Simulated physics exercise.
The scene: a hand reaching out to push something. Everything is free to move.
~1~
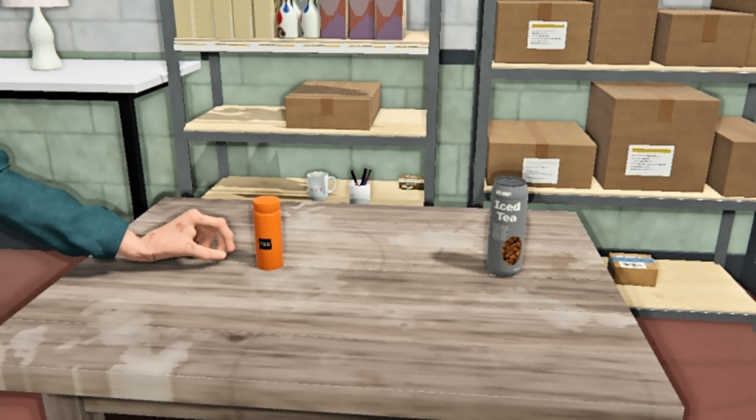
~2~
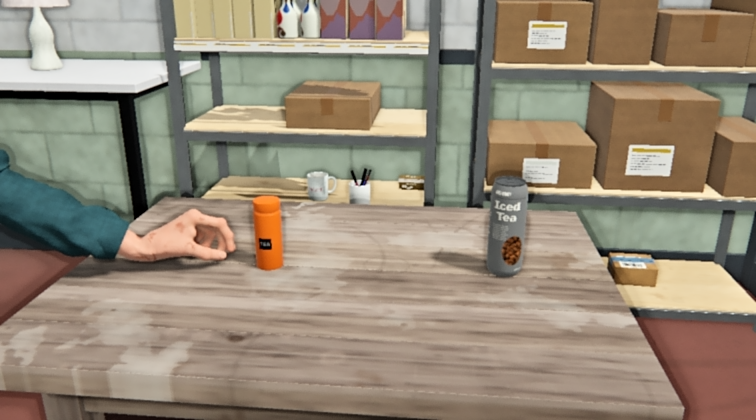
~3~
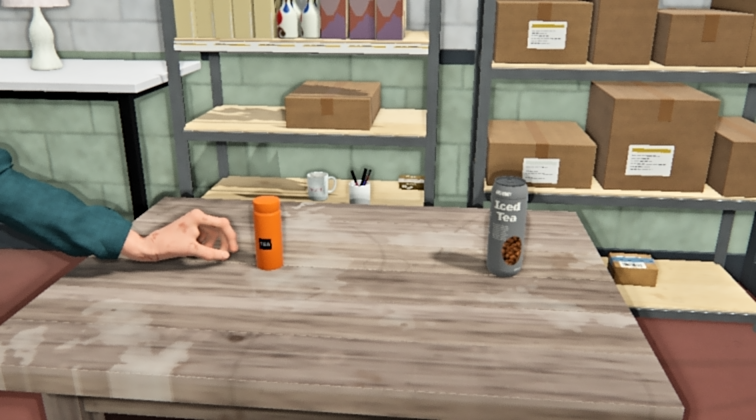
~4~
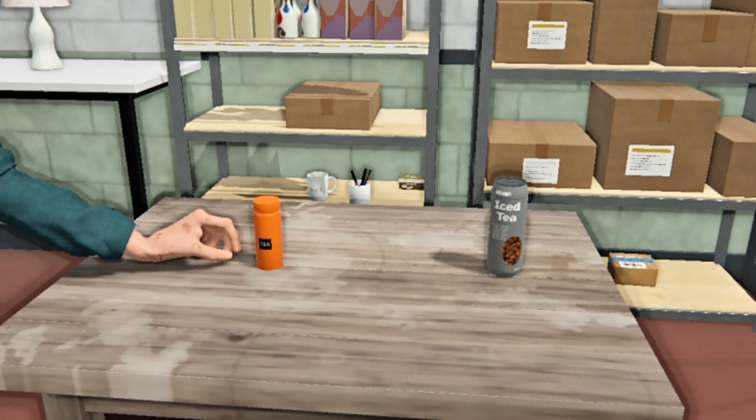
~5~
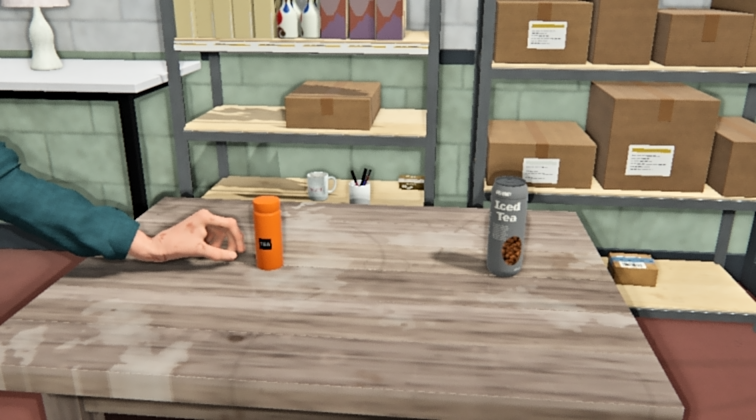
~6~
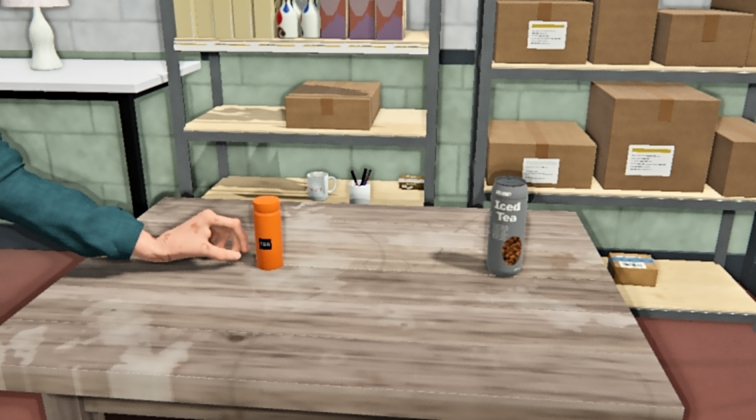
We see an orange shaker and a dark iced tea can standing apart on a wooden table, with shelves of boxes behind. A hand at the left edges slightly rightward toward the shaker, while both containers stay still.
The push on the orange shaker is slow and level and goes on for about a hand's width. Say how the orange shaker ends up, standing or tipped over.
The orange shaker keeps standing.
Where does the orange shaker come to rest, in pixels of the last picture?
Around (340, 236).
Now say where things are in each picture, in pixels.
In the first frame, orange shaker (268, 233).
In the second frame, orange shaker (268, 233).
In the third frame, orange shaker (268, 233).
In the fourth frame, orange shaker (268, 233).
In the fifth frame, orange shaker (268, 233).
In the sixth frame, orange shaker (268, 233).
Then, 0.40 s past the last view, orange shaker displaced a little near (277, 233).
Then, 0.80 s past the last view, orange shaker displaced about its own width near (299, 234).
Then, 1.20 s past the last view, orange shaker displaced well along near (320, 235).
Then, 1.50 s past the last view, orange shaker displaced well along near (337, 236).
Finally, moved from the start, orange shaker. Final places as the last picture's camera would see them, orange shaker near (340, 236).
